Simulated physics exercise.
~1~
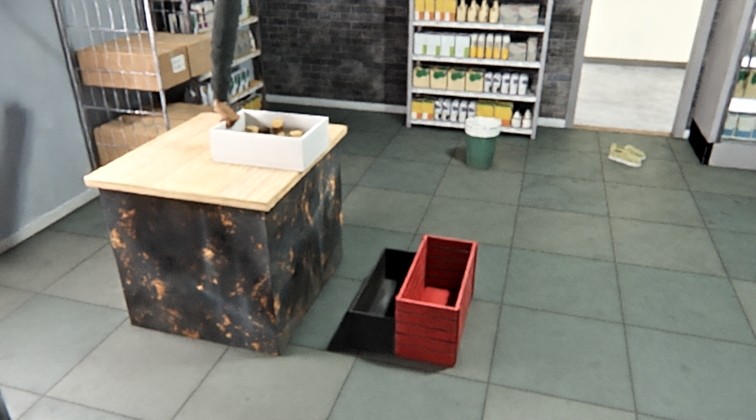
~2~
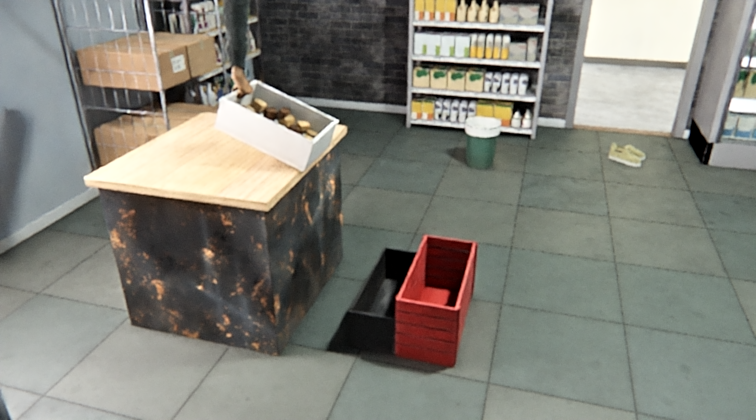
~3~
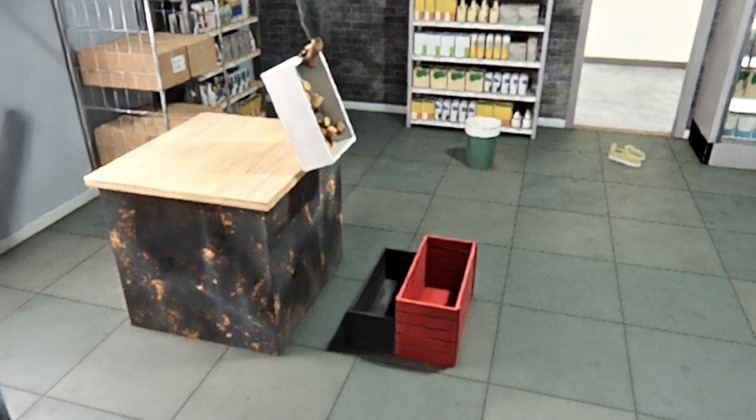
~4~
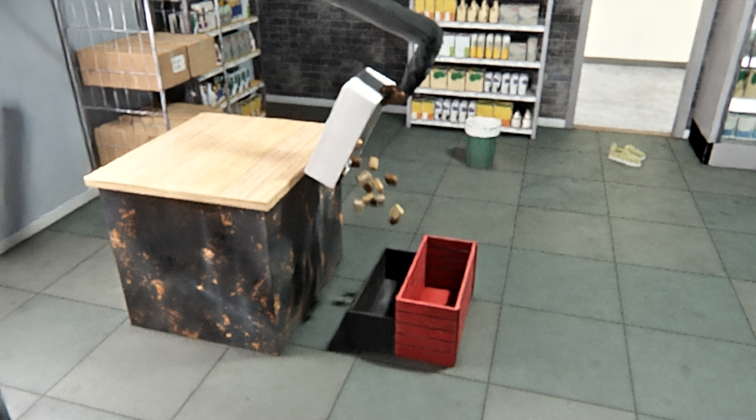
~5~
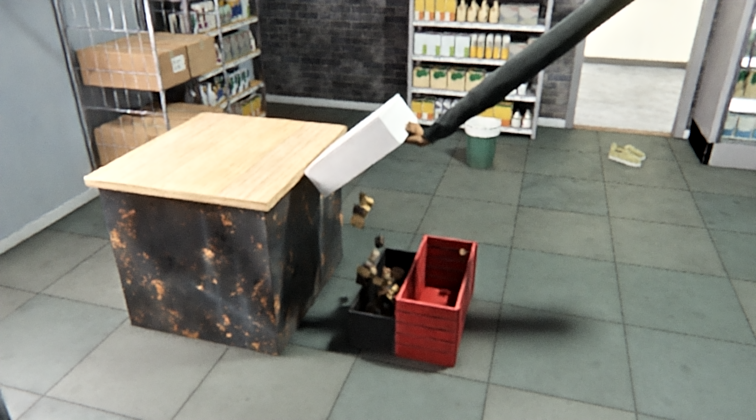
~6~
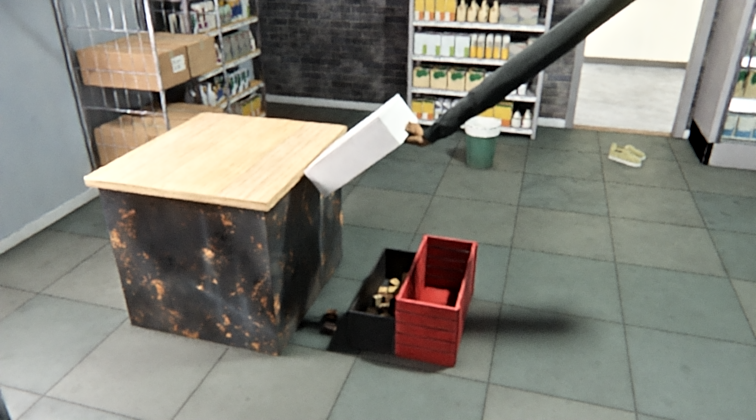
Shop interior, a dark robotic arm tipping a white tote off a bench, spilling wooden blocks mostly into a black tote below.
